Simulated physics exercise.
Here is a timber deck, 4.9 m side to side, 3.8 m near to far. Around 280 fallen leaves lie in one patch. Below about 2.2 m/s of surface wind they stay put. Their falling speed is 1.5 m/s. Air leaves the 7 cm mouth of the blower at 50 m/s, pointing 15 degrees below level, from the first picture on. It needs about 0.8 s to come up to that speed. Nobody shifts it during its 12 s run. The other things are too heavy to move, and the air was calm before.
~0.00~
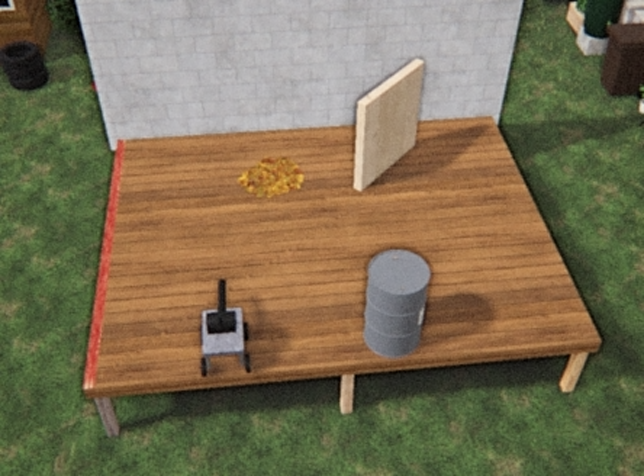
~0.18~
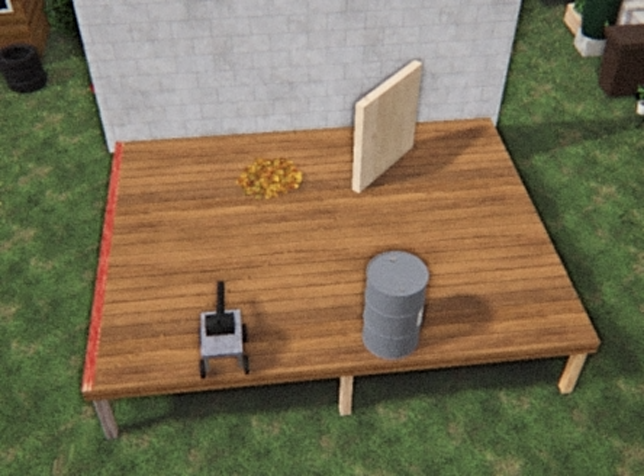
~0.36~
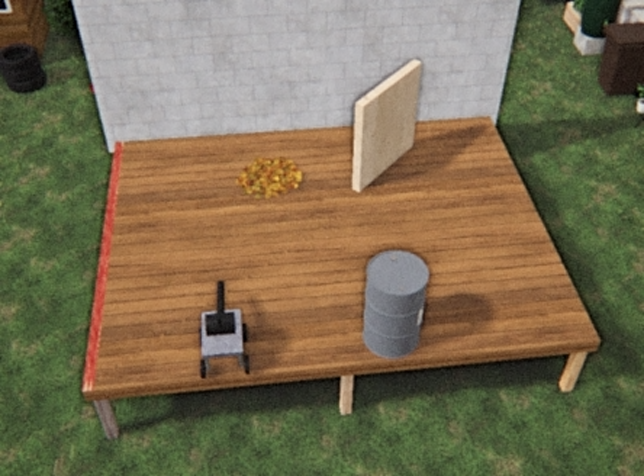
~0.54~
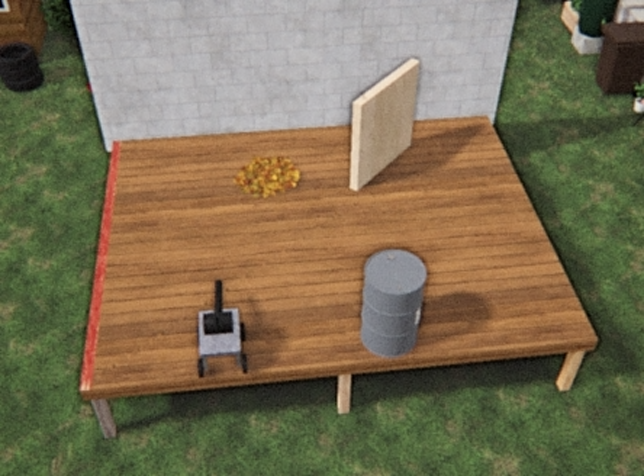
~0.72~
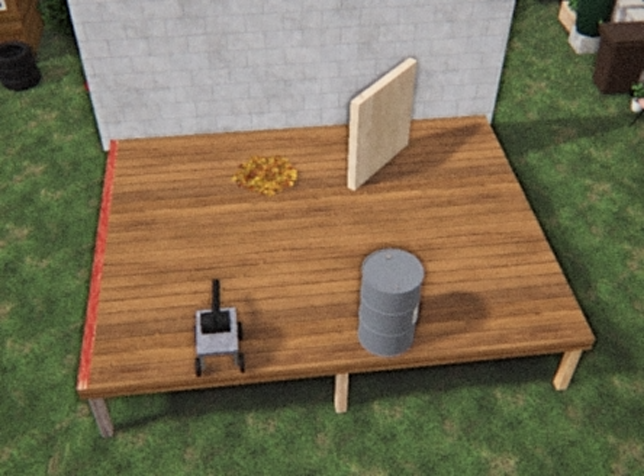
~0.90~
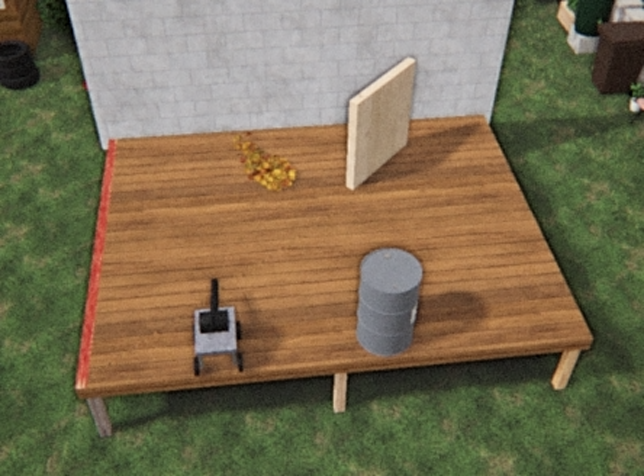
We see a timber deck with a blower, a grey barrel, an upright screen and a patch of fallen leaves, which lies still at first before some leaves shift and the patch stretches back toward the pale wall.
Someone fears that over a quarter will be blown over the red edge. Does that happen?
As for a quarter going over the red edge: No.
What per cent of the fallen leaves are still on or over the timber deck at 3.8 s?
Some 100 per cent.
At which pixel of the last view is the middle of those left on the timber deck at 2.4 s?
Near (329, 123).
After 2.4 s the count stands so, 0 % are over the red edge; the middle of those still in play is near (329, 123).
After 3.8 s the count stands so, 0 % are over the red edge; the middle of those still in play is near (352, 122).
After 6.6 s the count stands so, 0 % are over the red edge; the middle of those still in play is near (370, 120).
After 12.0 s, at the end, 0 % are over the red edge; the middle of those still in play is near (377, 118).
